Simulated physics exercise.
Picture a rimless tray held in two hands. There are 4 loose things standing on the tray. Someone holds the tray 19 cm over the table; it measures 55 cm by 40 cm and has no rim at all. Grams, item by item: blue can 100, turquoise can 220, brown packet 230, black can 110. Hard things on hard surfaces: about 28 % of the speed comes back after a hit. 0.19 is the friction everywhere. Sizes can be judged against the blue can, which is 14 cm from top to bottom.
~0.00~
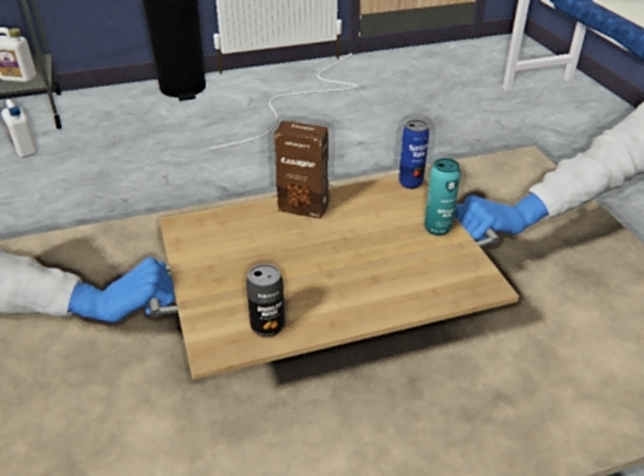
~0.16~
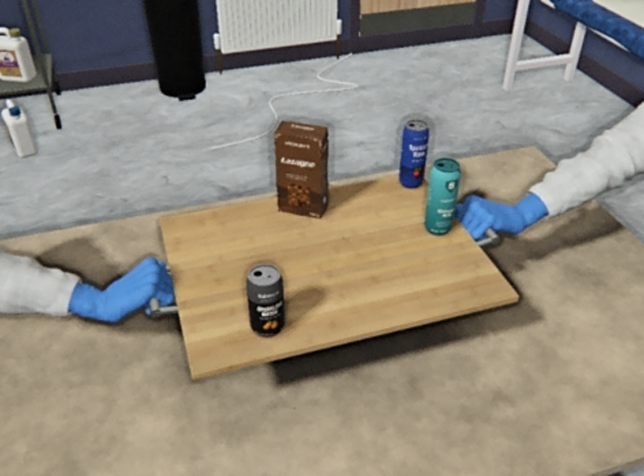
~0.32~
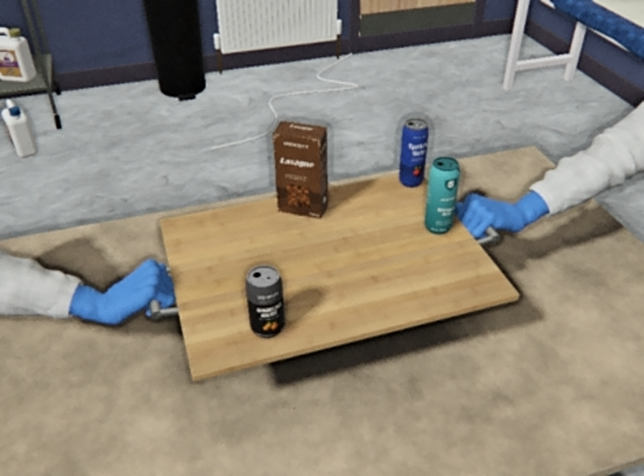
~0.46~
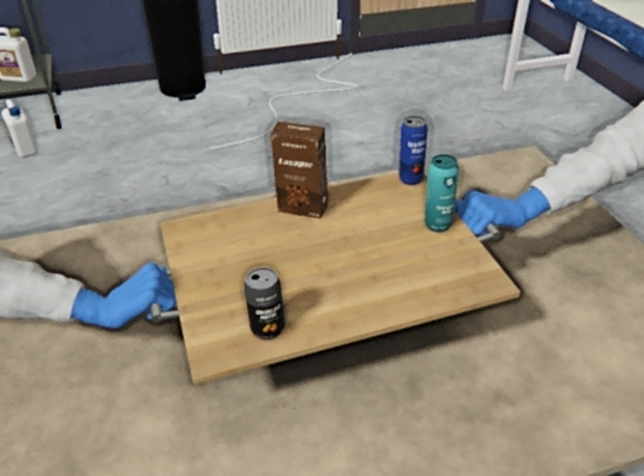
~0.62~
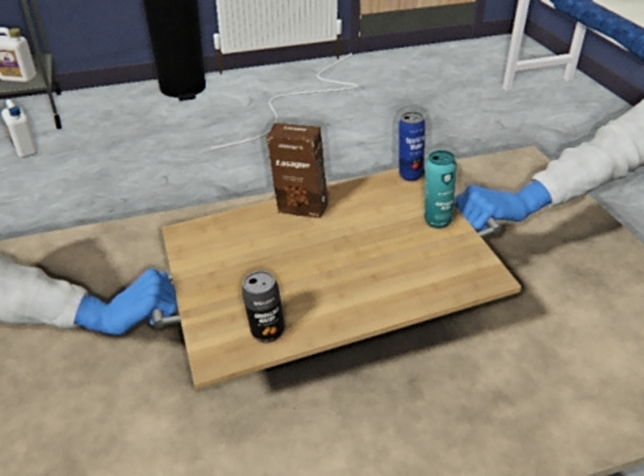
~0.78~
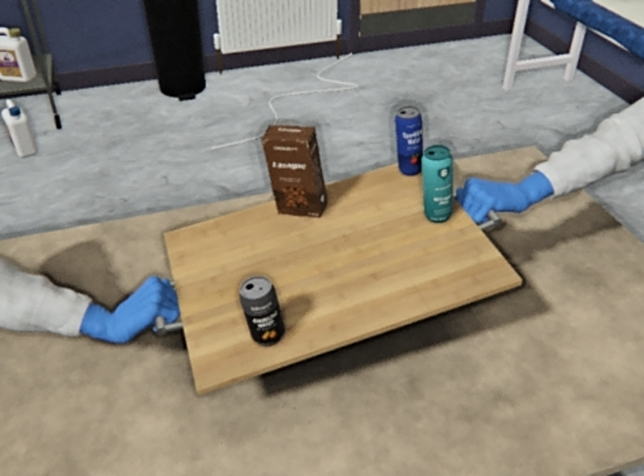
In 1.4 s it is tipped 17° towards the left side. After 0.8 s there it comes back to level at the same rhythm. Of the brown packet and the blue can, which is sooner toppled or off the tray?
It is the former of the two.
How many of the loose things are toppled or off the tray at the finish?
4.
After 1.58 s, tray at 17°, left edge down; black can now off the tray; blue can moved 15 cm near (334, 159); brown packet moved 16 cm near (216, 208).
After 1.88 s, tray at 17°, left edge down; brown packet now off the tray; blue can moved 37 cm near (234, 203); turquoise can moved 37 cm.
After 2.08 s, tray at 17°, left edge down; blue can and turquoise can now off the tray.
After 2.98 s, tray at 9°, left edge down.
In the end (4.2 s), off the tray, blue can, turquoise can, brown packet and black can. At the end, from the last picture's camera, brown packet near (31, 314), blue can near (99, 271). Brown packet went at 1.78 s; blue can went at 2.06 s.
